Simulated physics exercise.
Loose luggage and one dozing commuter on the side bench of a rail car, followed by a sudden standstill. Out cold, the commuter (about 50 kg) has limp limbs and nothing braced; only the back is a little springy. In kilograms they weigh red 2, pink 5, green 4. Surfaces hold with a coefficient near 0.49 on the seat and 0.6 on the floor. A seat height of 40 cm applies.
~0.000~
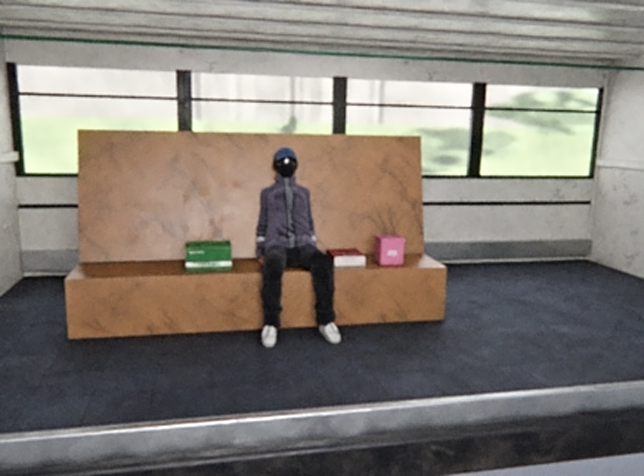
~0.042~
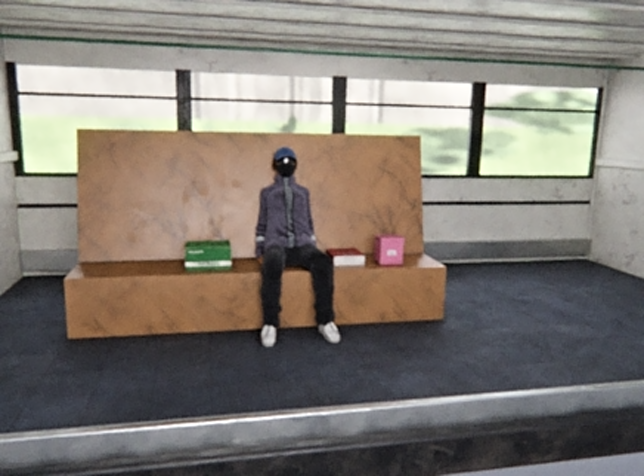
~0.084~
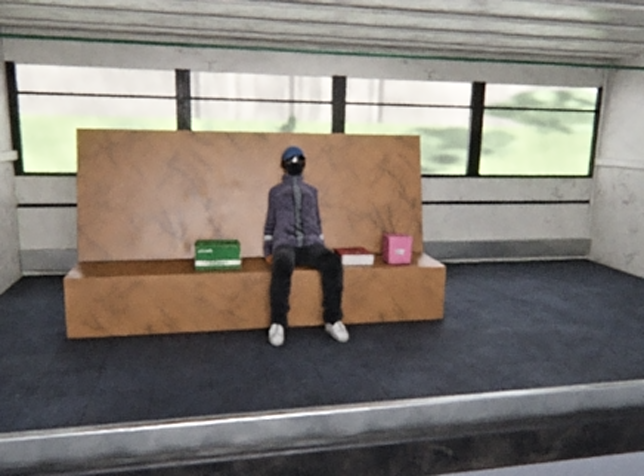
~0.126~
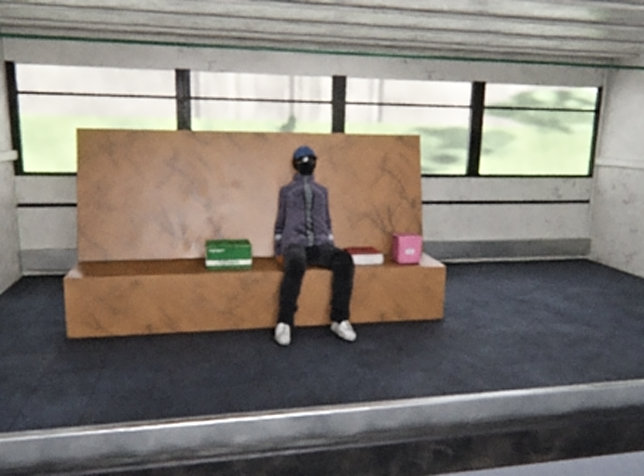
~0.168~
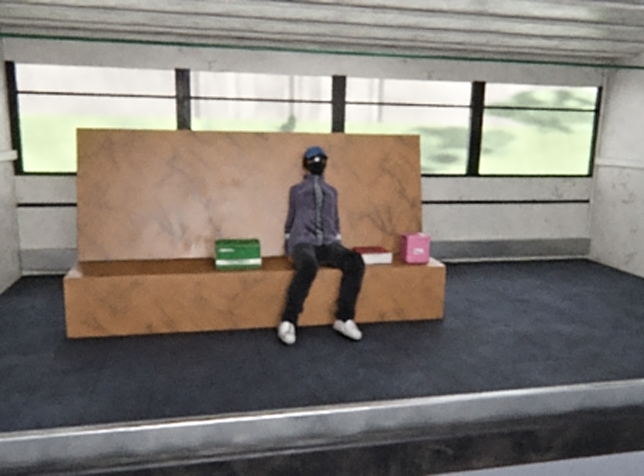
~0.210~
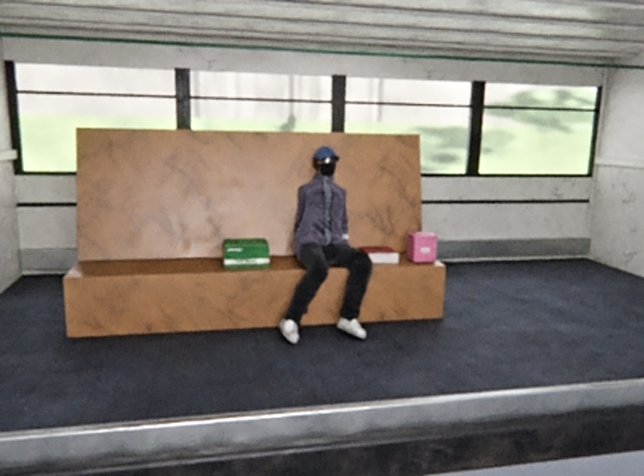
A person in a dark cap and purplish jacket sat still on a long brown bench, then slid a little to the right, leaning that way, while the green, red-and-white and pink boxes slid right too.
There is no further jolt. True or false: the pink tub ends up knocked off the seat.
True.
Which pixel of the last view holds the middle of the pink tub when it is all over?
Around (471, 296).
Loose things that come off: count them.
1.
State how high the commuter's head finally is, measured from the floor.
The head ends up around 50 centimetres high.
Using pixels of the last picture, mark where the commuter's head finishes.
It ends up at about (429, 250).
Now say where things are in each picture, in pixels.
Pink tub (389, 250), green carton (209, 255), in the first frame.
Pink tub (389, 250), green carton (208, 255), in the second frame.
Pink tub (397, 249), green carton (217, 254), in the third frame.
Pink tub (406, 248), green carton (228, 254), in the fourth frame.
Pink tub (415, 248), green carton (238, 253), in the fifth frame.
Pink tub (422, 247), green carton (246, 253). Everything loose set off at about 2.1 m/s, in the sixth frame.
After 0.40 s the pink tub is 4 cm past the bench end, tilted 30°, near (442, 248) in the last picture's view.
After 0.65 s the pink tub is 21 cm past the bench end, tilted 135°, near (460, 294) in the last picture's view; the green carton 126 cm short of the bench end, tilted 0°.
After 1.05 s the pink tub is 31 cm past the bench end, tilted 180°, near (471, 296) in the last picture's view.
Final state at 2.0 s, red folder stays on; pink tub drops off; green carton stays on; commuter's hips keep to the seat.
